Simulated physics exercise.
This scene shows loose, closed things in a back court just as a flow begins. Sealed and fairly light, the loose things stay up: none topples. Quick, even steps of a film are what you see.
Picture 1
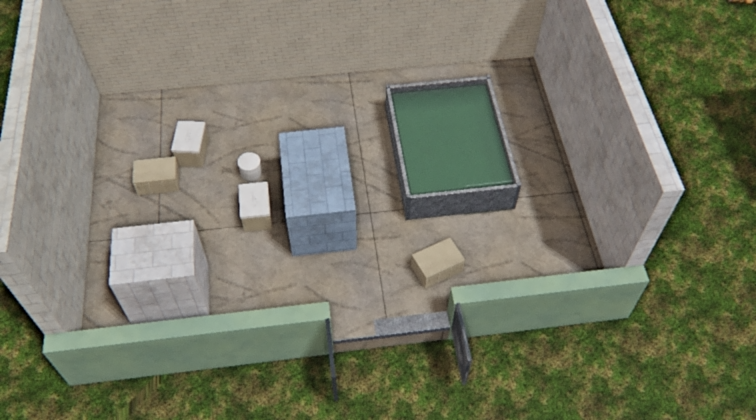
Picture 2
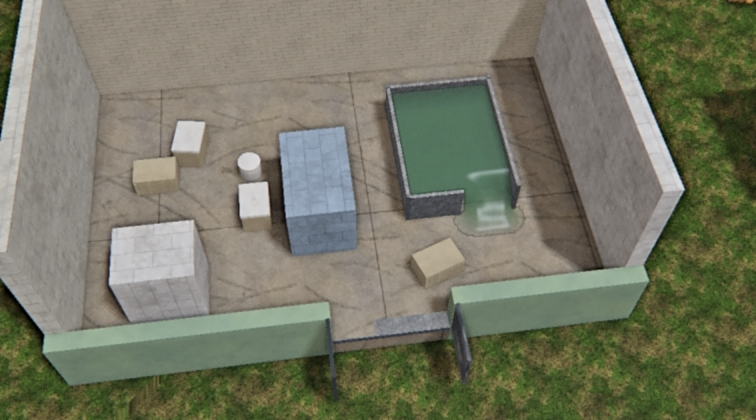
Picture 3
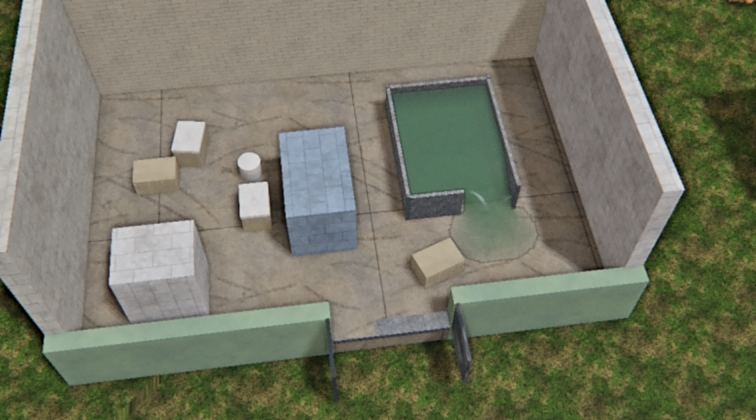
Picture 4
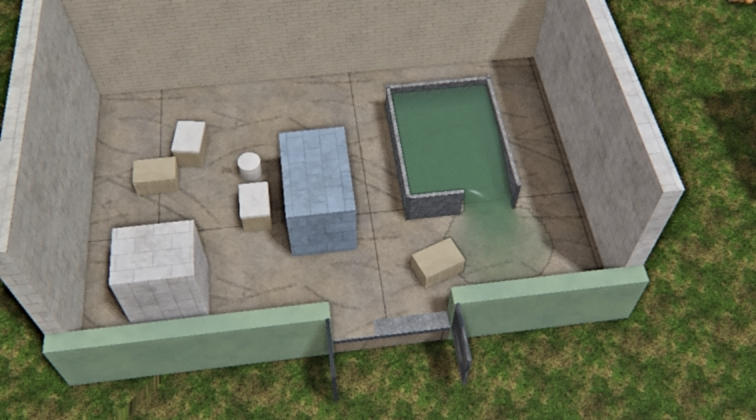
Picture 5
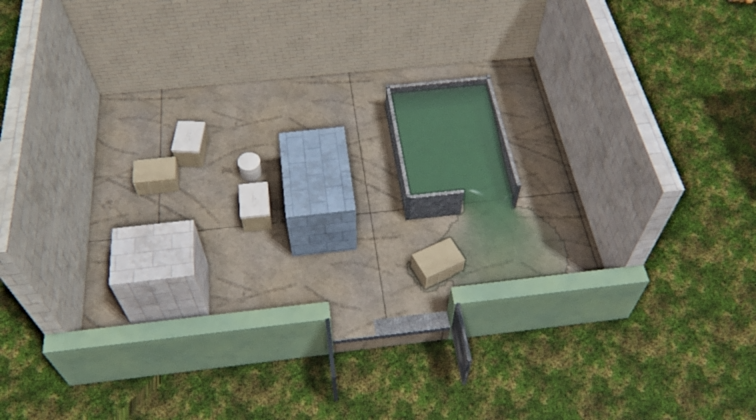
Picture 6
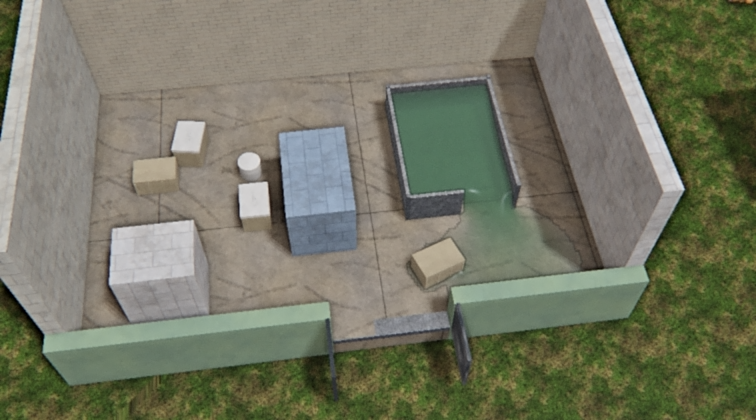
Green water pours through a gap in the tank's front wall and spreads across the paving.
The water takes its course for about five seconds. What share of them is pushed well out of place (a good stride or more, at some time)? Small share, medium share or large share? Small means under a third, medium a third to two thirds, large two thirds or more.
A small share.
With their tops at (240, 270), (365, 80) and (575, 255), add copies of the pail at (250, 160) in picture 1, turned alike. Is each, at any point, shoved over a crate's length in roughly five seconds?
Listed in sequence, the answers are displaced a stride, remains nearby and displaced a stride.
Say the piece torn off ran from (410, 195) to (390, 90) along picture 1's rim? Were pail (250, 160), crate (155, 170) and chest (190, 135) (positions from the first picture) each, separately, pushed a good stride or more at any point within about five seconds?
One after the other: Pushed that far, yes, moved that far.
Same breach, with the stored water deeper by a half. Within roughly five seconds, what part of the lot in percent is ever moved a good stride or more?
By my count, 20 %.
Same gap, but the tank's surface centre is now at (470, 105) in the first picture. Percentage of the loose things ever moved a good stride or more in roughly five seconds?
Around 20 in a hundred.
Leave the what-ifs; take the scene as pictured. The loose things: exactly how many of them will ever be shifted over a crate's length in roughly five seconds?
It adds up to 1.
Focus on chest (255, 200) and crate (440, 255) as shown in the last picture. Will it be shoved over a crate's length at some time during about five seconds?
In the order asked: A lesser distance, then over that mark.
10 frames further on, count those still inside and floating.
In total, 0.
A moment on, 0 of 5 are well off their spots; 0 afloat.
Next, 0 of 5 are well off their spots; 0 afloat.
Later, 1 of 5 are well off their spots; 0 afloat.
In the end, 1 of 5 are well off their spots, and 1 have been at some point; 0 afloat.
